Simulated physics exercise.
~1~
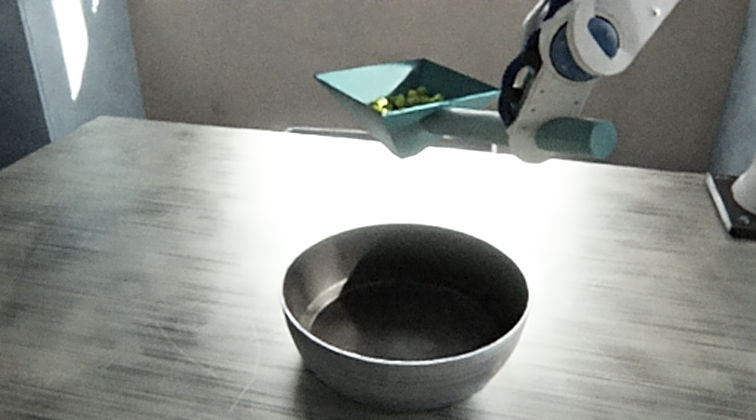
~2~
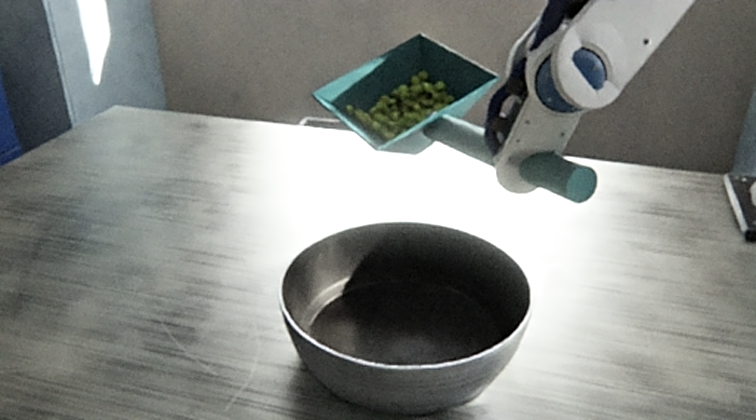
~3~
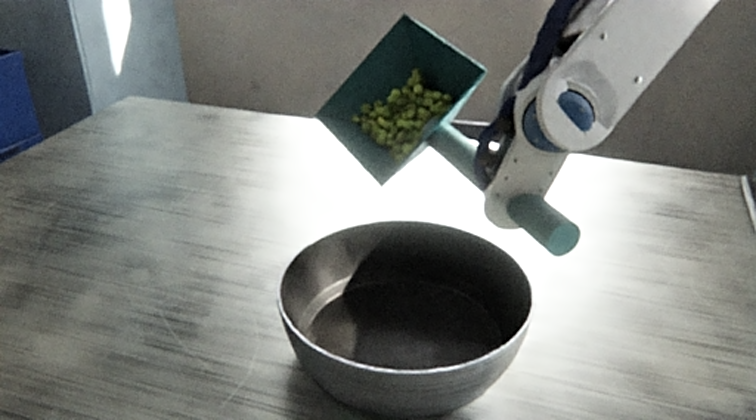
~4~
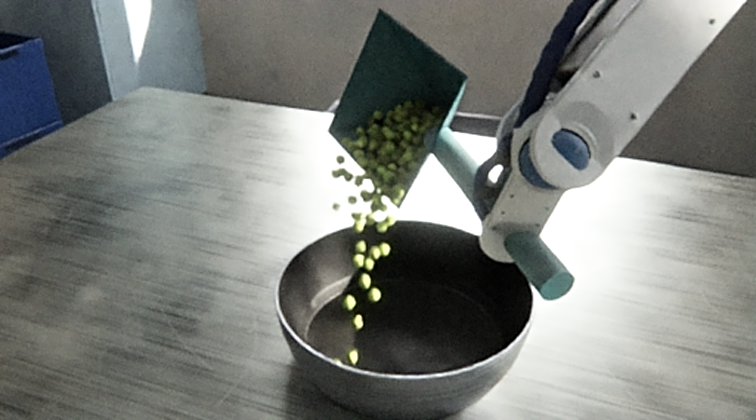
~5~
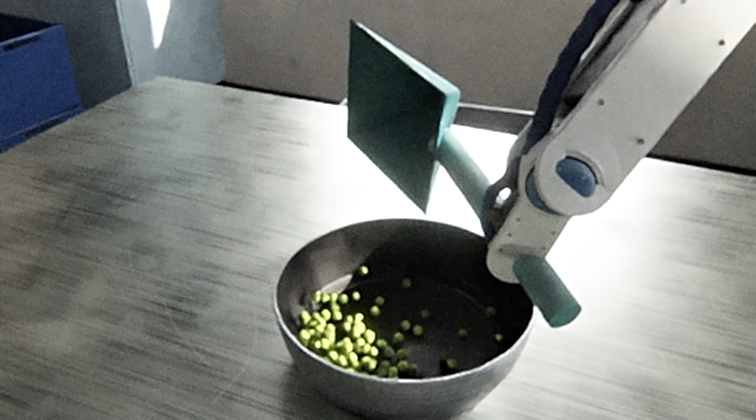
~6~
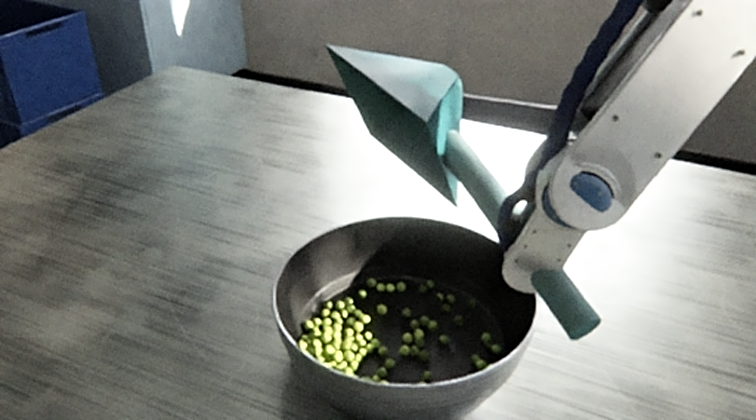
The video shows a robotic arm holding a teal scoop of green dried peas above a dark round pan on a table, tilting it steadily until the peas tumble out in a stream, ending with the scoop tipped over and the peas scattered across the pan's bottom.
